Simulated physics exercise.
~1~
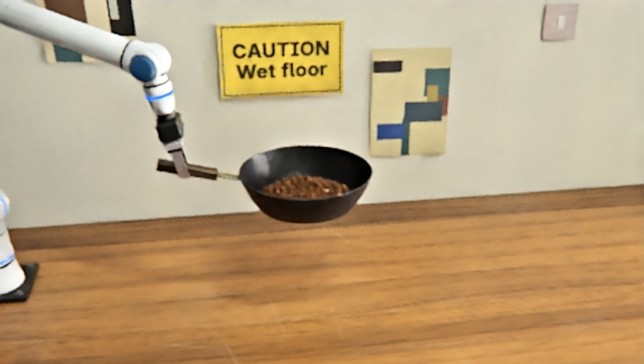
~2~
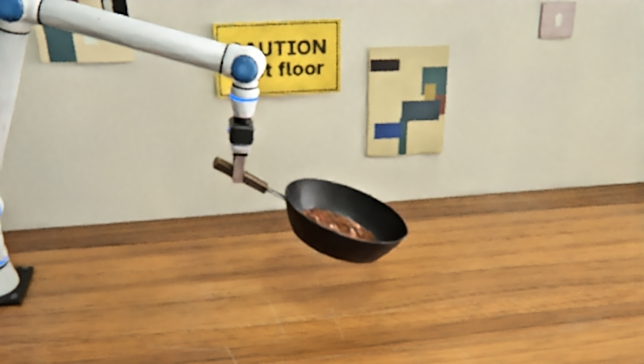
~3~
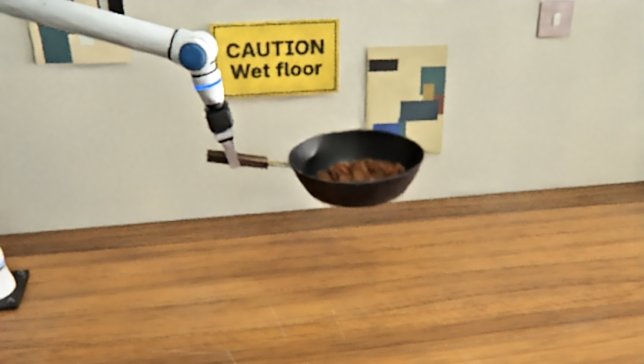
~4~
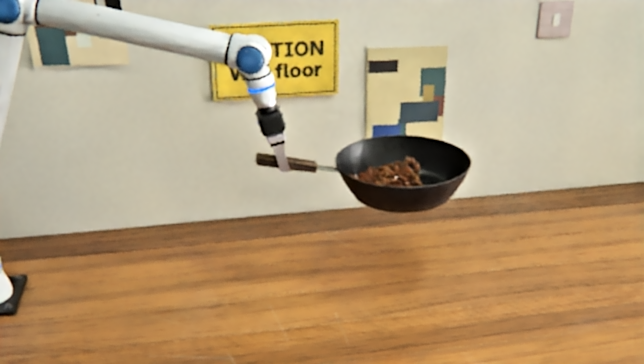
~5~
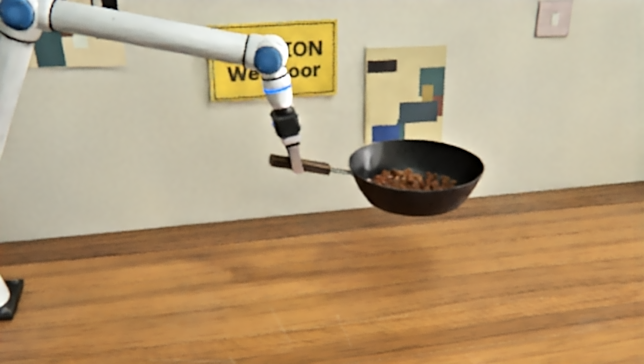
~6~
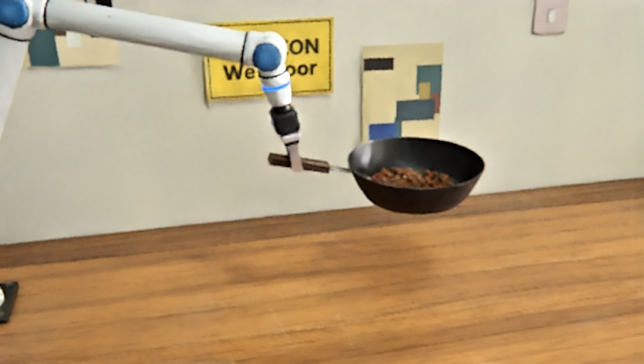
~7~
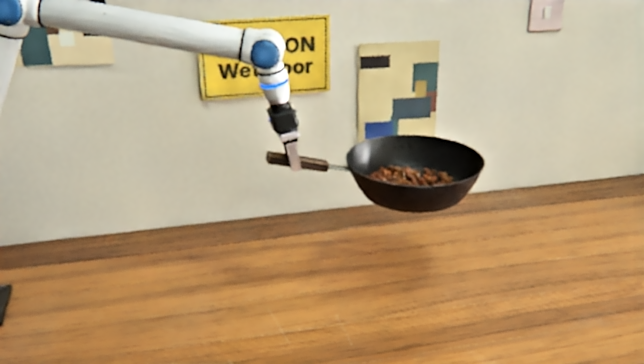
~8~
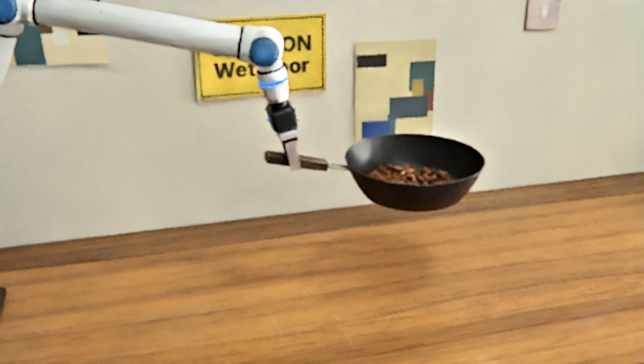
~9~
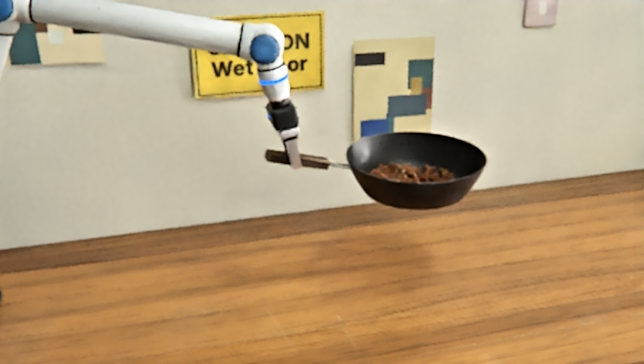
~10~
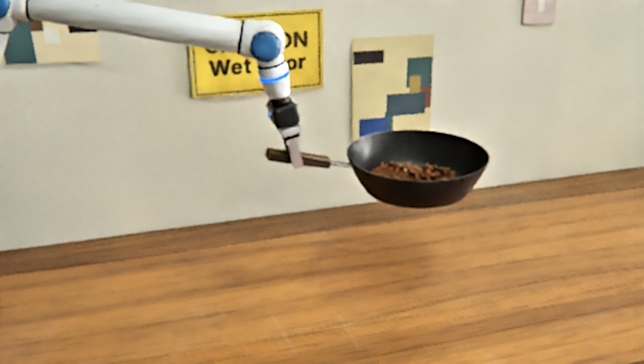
The footage shows a white robot arm holding a dark frying pan of small brown pellets above a wooden table, tipping it as it moves right and down, then lifting it level and carrying it further right, where it stays still with the pellets inside.
